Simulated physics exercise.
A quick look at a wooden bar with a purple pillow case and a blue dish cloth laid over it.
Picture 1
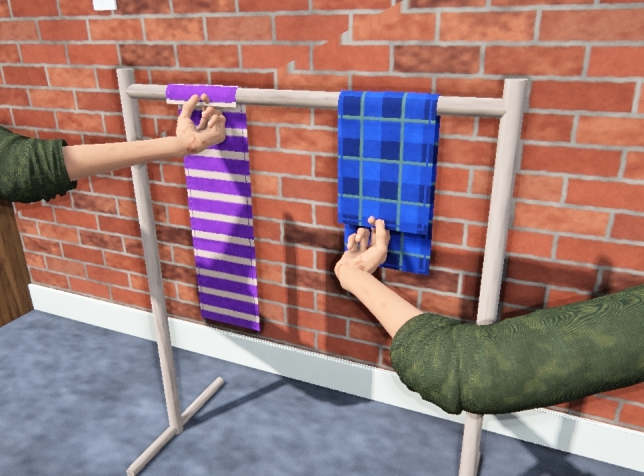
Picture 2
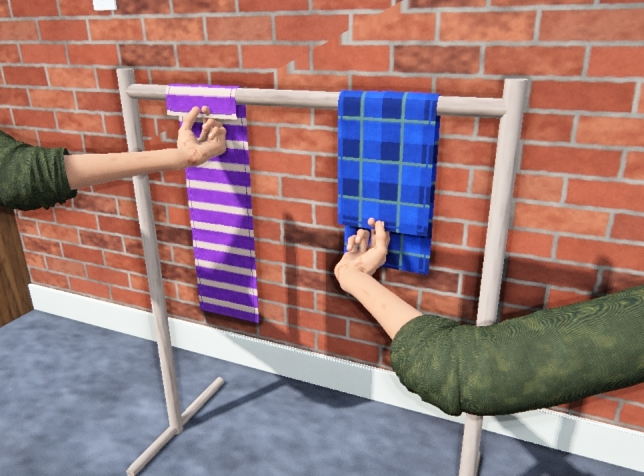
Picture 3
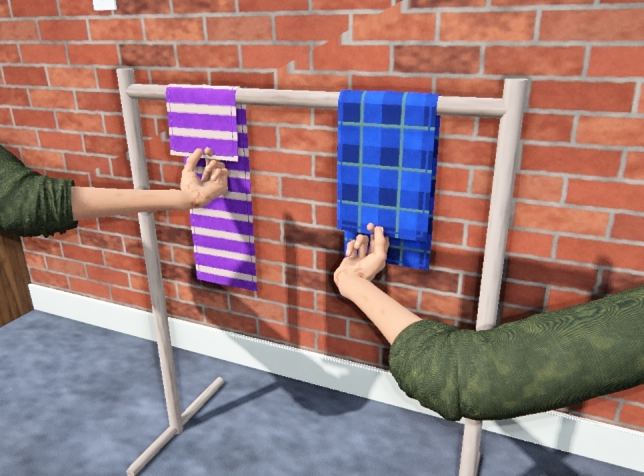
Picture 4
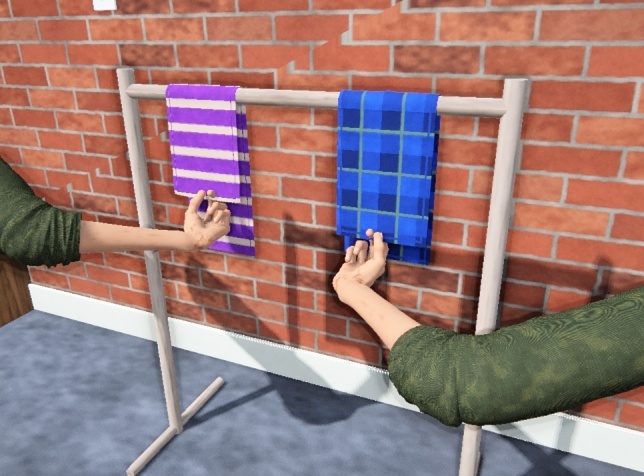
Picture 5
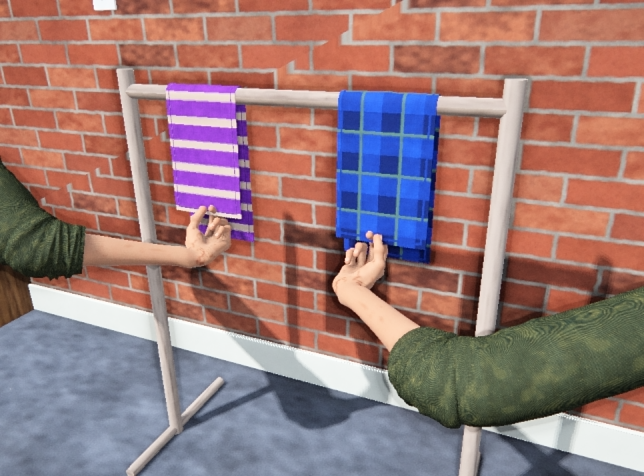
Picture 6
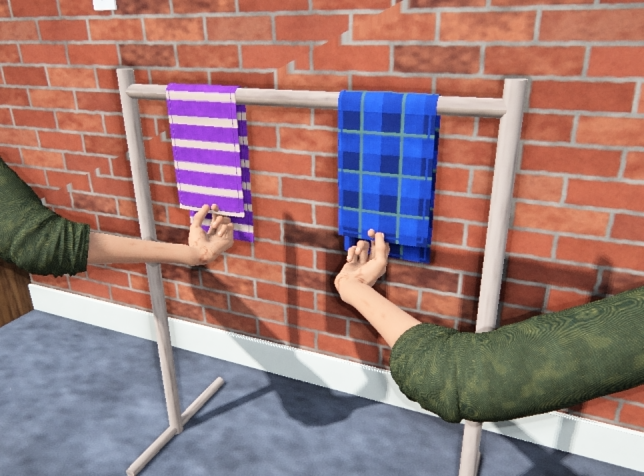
A purple cloth with pale stripes hangs over the left part of a wooden bar, seen from a fixed view facing a red brick wall above a blue-grey floor. To its right hangs a blue checked cloth, with a hand in a dark green sleeve at each cloth. The left hand draws the purple front edge far down as its back edge rises, then nearly stills, while the right hand barely lowers the blue one.
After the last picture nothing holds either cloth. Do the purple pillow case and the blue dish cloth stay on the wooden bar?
The purple pillow case keeps its place, the blue dish cloth stays on.
Then, 0.56 s after the last picture, pillow case still hanging; dish cloth still hanging.
At rest, pillow case still hanging; dish cloth still hanging. The purple pillow case stays on and the blue dish cloth hangs there.
